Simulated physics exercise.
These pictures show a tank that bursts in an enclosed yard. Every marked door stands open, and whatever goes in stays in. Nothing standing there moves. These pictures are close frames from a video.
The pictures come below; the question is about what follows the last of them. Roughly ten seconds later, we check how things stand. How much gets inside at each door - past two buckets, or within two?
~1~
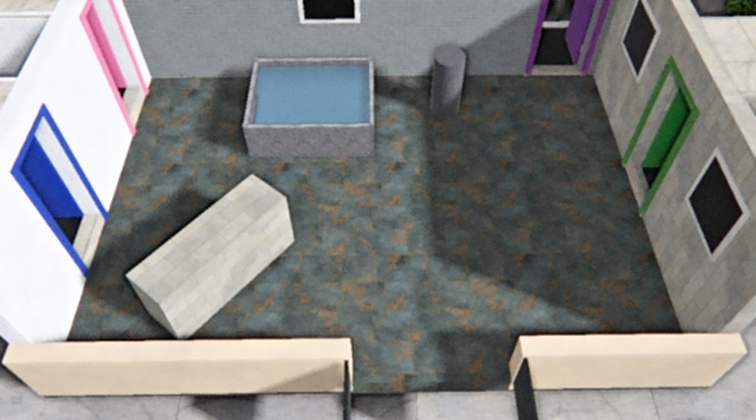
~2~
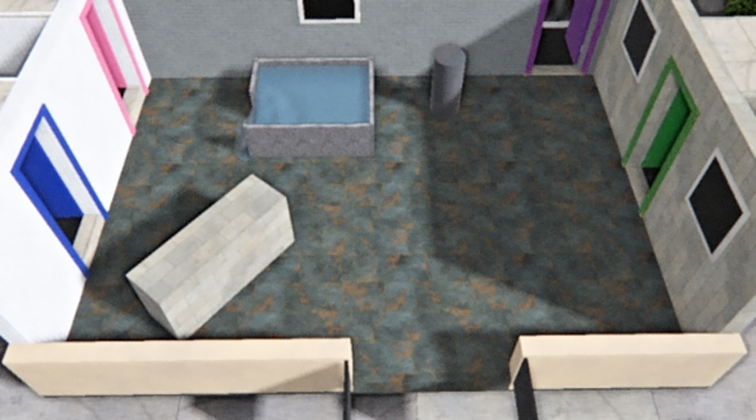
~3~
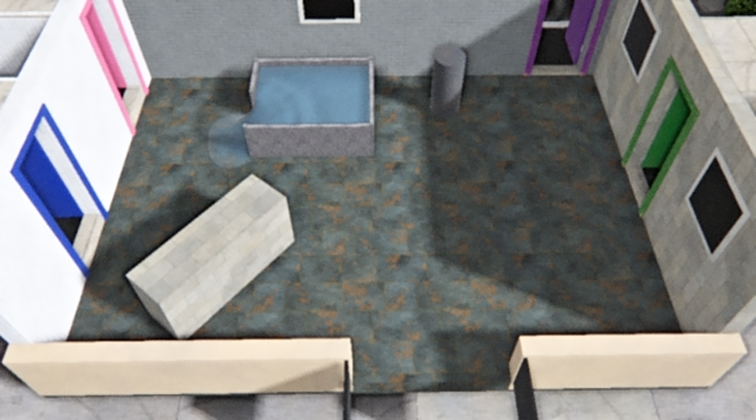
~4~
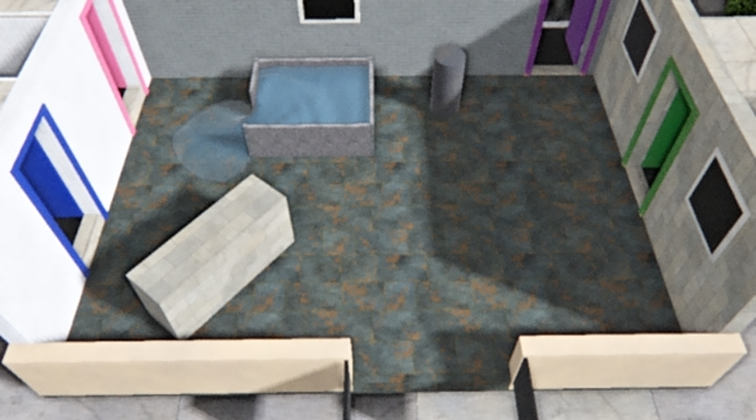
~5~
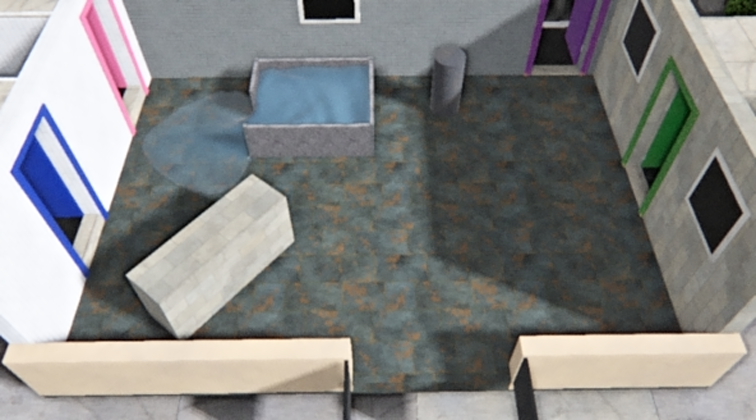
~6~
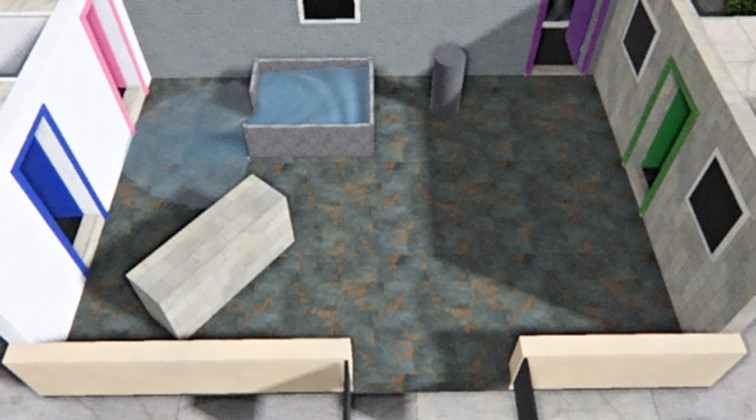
The purple door within two, the blue door within two, the green door within two, the pink door within two.
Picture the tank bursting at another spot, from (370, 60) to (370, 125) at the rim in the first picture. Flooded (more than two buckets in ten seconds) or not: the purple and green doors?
Verdict - purple door breaks the limit, green door breaks the limit.
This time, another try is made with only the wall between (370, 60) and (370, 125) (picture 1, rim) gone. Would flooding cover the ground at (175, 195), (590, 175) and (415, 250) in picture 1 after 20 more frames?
So: Spared, then wetted, then spared.
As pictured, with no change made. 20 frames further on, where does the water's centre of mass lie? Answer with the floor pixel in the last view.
That comes out near (233, 157).
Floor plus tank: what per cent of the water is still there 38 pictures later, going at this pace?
The share not yet gone is roughly 100 percent.
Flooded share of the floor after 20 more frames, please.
Around 25 percent.
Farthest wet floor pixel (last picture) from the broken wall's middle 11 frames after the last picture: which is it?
Look around (58, 368).
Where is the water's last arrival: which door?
My answer: The door marked green.
A moment on, water covers 15 % of the floor; the purple door not reached, the blue door wet at the sill, nothing in, the green door not reached, the pink door wet at the sill, nothing in.
Next, water covers 20 % of the floor; the purple door not reached, the blue door wet at the sill, nothing in, the green door not reached, the pink door under two buckets in.
Then, water covers 25 % of the floor; the purple door not reached, the blue door wet at the sill, nothing in, the green door not reached, the pink door under two buckets in.
Later, water covers 55 % of the floor; the purple door wet at the sill, nothing in, the blue door wet at the sill, nothing in, the green door not reached, the pink door under two buckets in.
In the end, water covers 85 % of the floor; the purple door wet at the sill, nothing in, the blue door wet at the sill, nothing in, the green door wet at the sill, nothing in, the pink door under two buckets in.
